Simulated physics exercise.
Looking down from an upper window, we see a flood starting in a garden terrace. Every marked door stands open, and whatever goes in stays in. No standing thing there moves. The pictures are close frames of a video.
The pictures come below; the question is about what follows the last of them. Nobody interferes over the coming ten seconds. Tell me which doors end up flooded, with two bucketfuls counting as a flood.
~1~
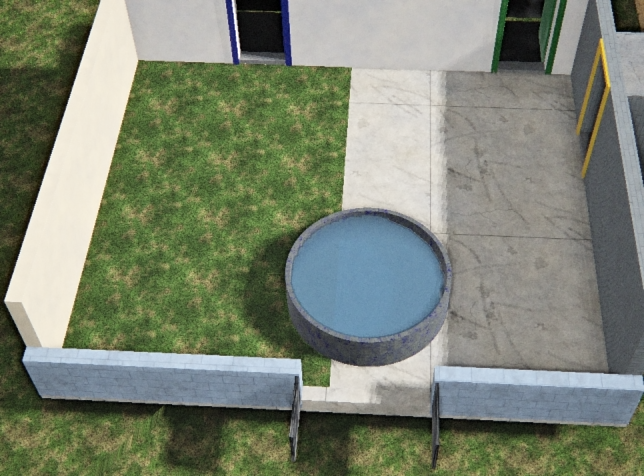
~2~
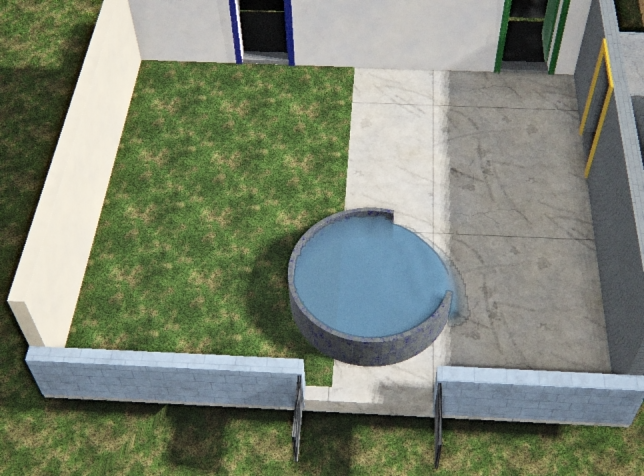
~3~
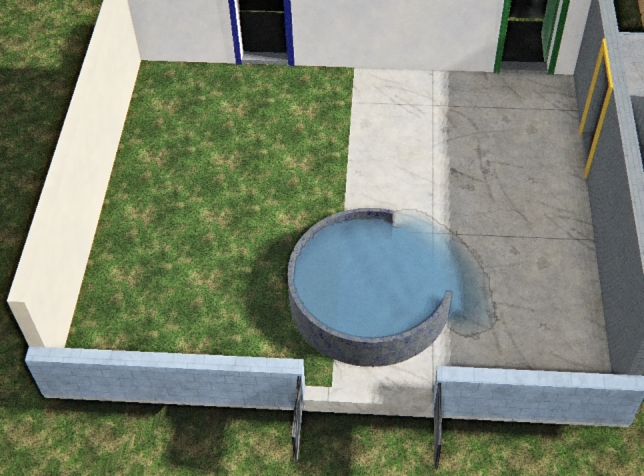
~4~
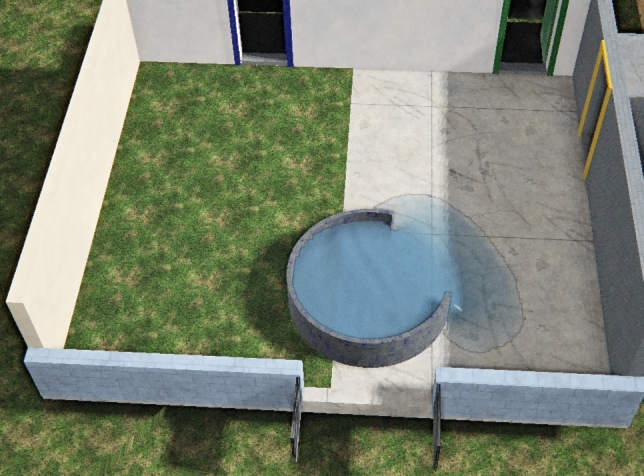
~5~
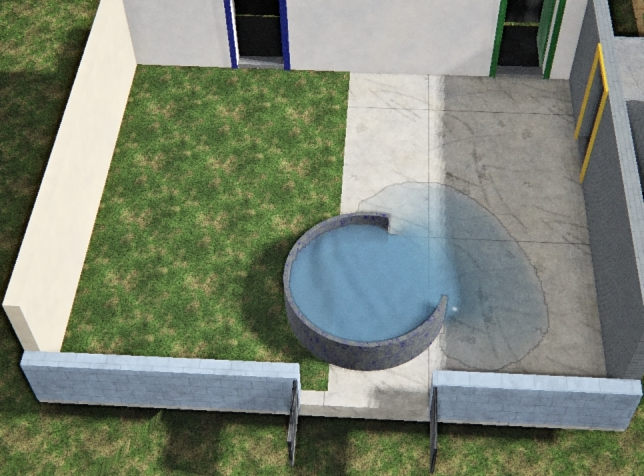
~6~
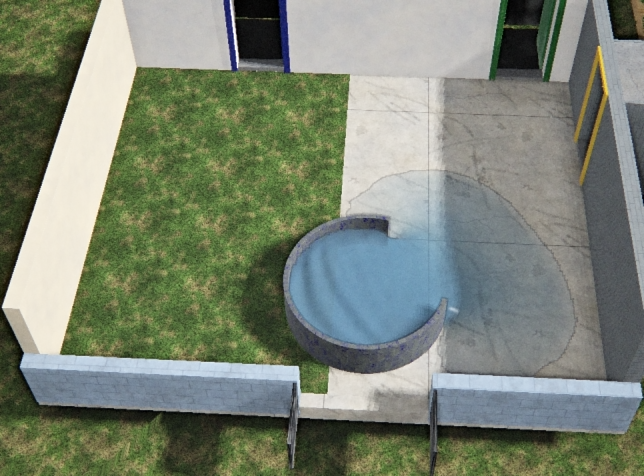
One by one: The green door ends up above the line; the yellow door ends up above the line; the blue door ends up at or below the line.
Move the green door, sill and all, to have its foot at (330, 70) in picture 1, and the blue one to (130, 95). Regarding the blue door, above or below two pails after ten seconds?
Log - blue door: Short of the mark.
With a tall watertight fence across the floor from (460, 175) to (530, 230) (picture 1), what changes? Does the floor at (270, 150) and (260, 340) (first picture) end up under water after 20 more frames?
First spot parched, second spot parched.
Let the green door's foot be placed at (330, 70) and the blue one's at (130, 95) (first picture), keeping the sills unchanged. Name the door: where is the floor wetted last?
The flood gets to the blue one after all the others.
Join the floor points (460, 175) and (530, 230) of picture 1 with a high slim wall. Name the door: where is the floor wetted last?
The one in blue, I think.
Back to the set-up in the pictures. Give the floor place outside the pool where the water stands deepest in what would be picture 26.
At about (571, 99).
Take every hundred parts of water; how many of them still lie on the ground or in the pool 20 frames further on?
Close to 96 in a hundred.
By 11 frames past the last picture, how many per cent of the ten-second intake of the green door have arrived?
Approximately 0 per cent.
A moment on, water covers 30 % of the floor; the green door not reached, the yellow door wet at the sill, nothing in, the blue door not reached.
Next, water covers 35 % of the floor; the green door not reached, the yellow door under two buckets in, the blue door not reached.
Then, water covers 40 % of the floor; the green door over two buckets in, the yellow door over two buckets in, the blue door not reached.
Later, water covers 55 % of the floor; the green door far over two buckets in, the yellow door over two buckets in, the blue door not reached.
In the end, water covers 75 % of the floor; the green door far over two buckets in, the yellow door over two buckets in, the blue door wet at the sill, nothing in.
